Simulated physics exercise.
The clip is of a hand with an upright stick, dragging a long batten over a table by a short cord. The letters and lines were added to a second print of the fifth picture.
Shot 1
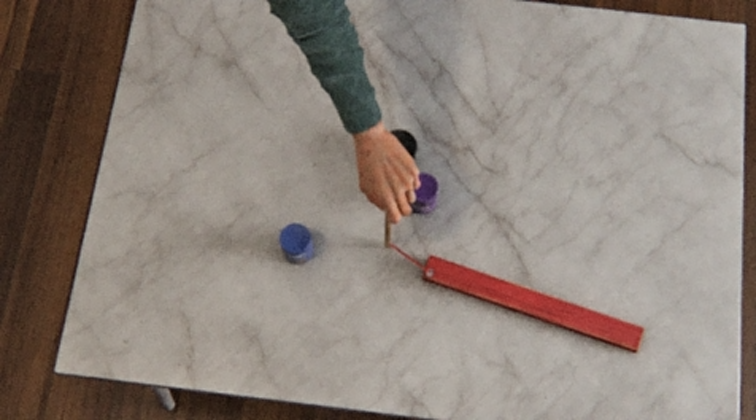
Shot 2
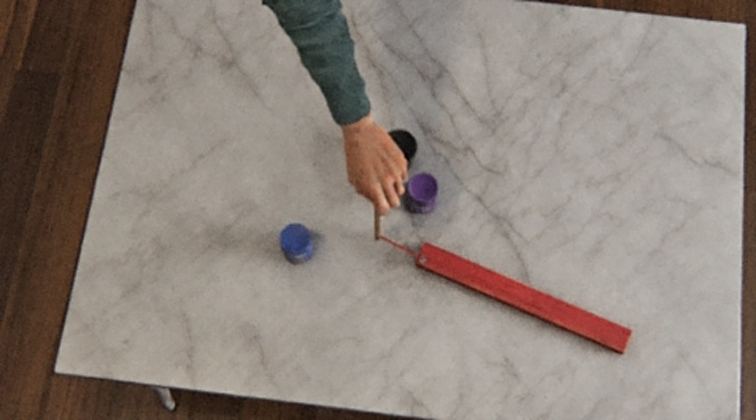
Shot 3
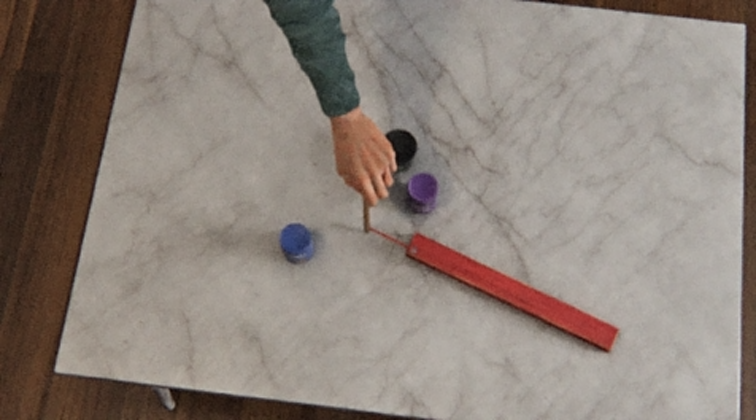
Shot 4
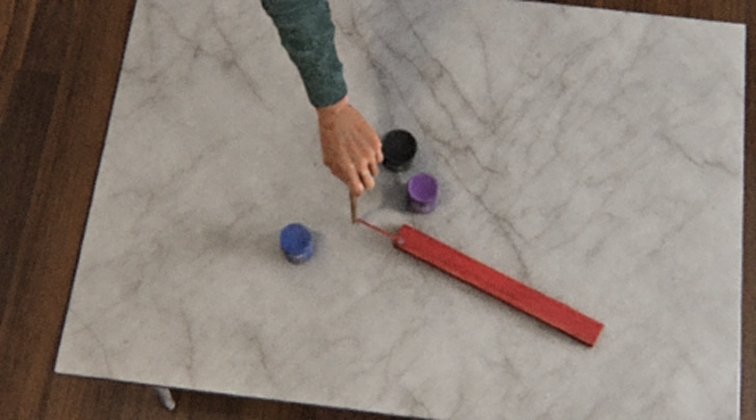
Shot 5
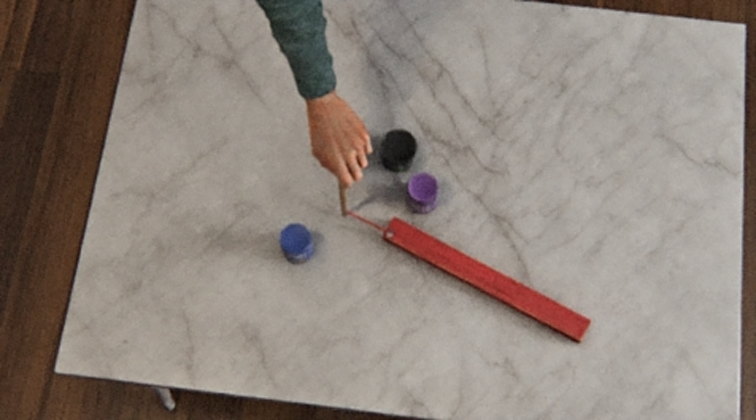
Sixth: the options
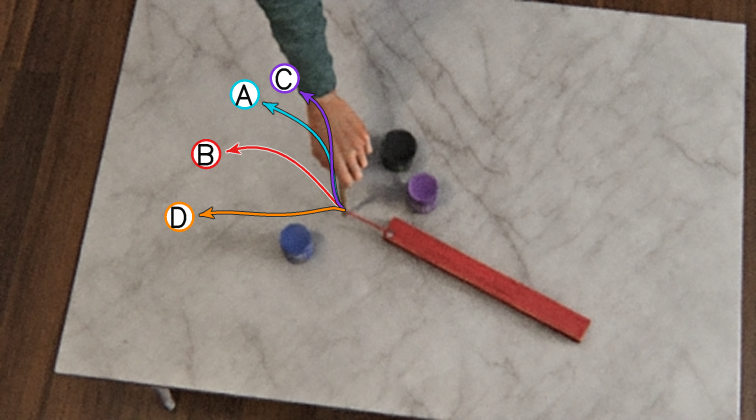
The clip shows a hand holding an upright stick and dragging a long red batten by a short cord across a marble table, moving left and slightly away, while blue, purple and black containers stay in place.
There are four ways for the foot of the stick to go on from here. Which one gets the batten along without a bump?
Path B touches nothing.
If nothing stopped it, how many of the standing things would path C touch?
It touches two.
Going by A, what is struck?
It meets the purple jar.
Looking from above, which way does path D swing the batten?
On that path, anticlockwise.
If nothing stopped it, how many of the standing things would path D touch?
In all, one.
On the marked copy, A from (344, 210) via (320, 139) to (264, 103); B from (344, 210) via (294, 162) to (227, 151); C from (344, 210) via (331, 146) to (301, 92); D from (344, 210) via (272, 215) to (200, 215).
Taking B. A third of the way, foot of the stick (310, 175), middle of the batten (442, 252).
Two thirds of the way, foot of the stick (265, 149), middle of the batten (396, 224).
When it is over, foot of the stick (222, 154), middle of the batten (362, 210); nothing has been touched.
As for the rest, A meets the purple jar; C meets the black tub and purple jar; D meets the blue jar.
